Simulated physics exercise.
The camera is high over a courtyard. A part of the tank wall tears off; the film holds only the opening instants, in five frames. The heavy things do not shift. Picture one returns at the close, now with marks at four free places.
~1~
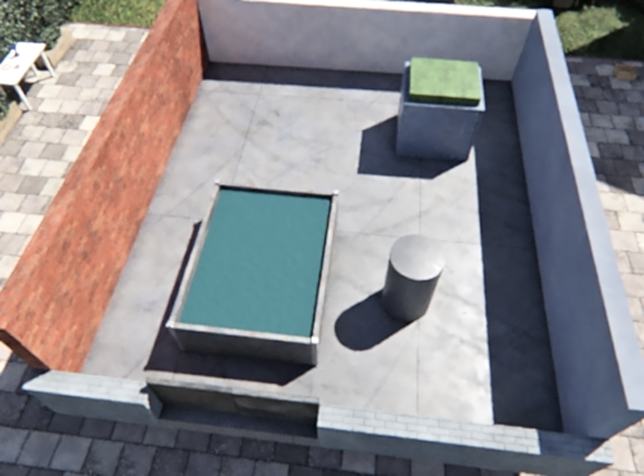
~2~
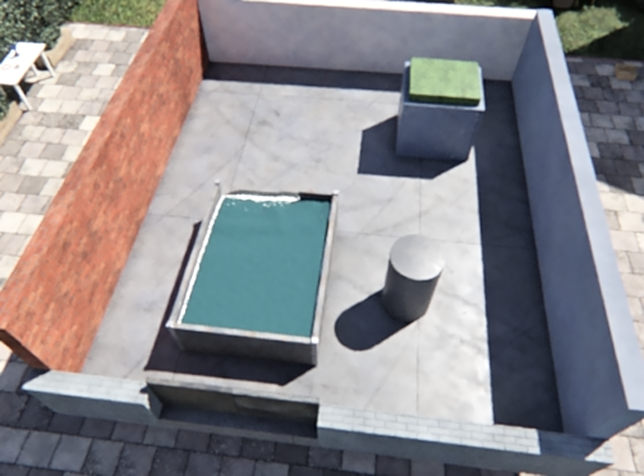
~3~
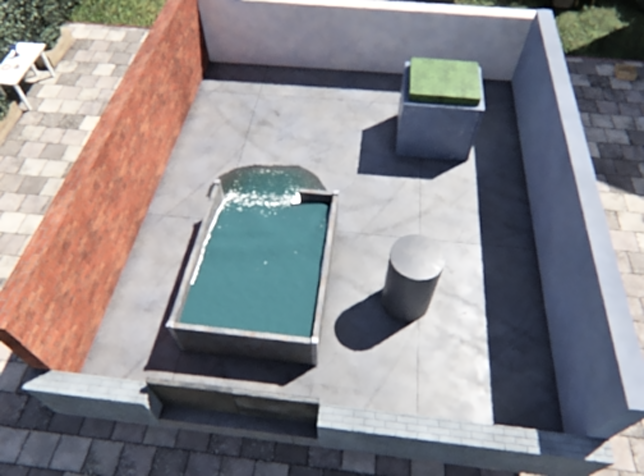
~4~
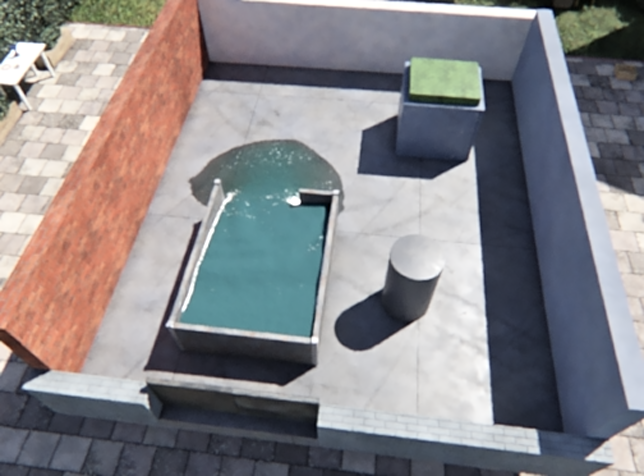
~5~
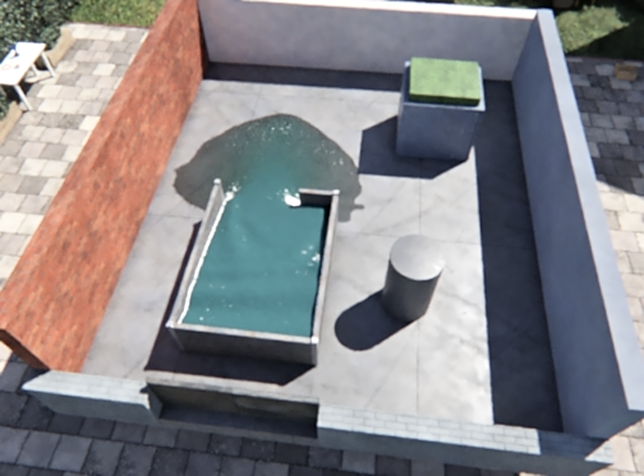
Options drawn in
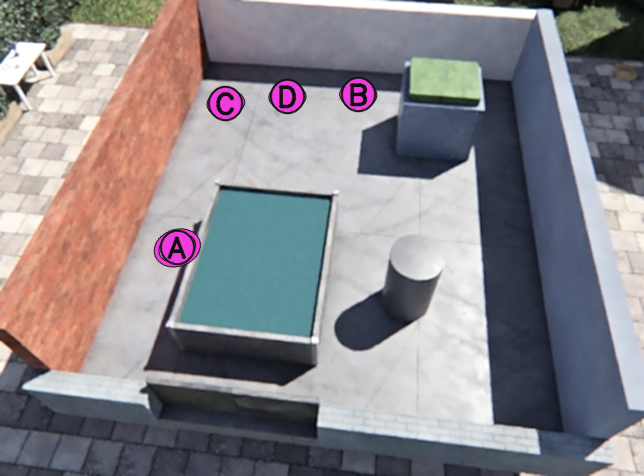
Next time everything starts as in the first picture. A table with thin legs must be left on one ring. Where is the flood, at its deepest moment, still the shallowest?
Ring A.
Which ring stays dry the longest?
It is A.
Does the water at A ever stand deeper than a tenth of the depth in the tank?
Yes, it does.
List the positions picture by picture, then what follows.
Tank full, its middle at (261, 257); shut gate at (236, 397).
Water covers 2 % of the ground, its front hidden from here.
Water covers 5 % of the ground and shows as far out as (297, 170).
Water covers 9 % of the ground and shows as far out as (296, 144).
Water covers 14 % of the ground and shows as far out as (282, 116).
On the marked copy, A at (177, 247); B at (358, 94); C at (225, 103); D at (287, 96).
If A is chosen, the water peaks at about 17 % of the depth that stood in the tank.
If B is chosen, the water peaks at about 35 % of the depth that stood in the tank.
If C is chosen, the water peaks at about 48 % of the depth that stood in the tank.
If D is chosen, the water peaks at about 44 % of the depth that stood in the tank.
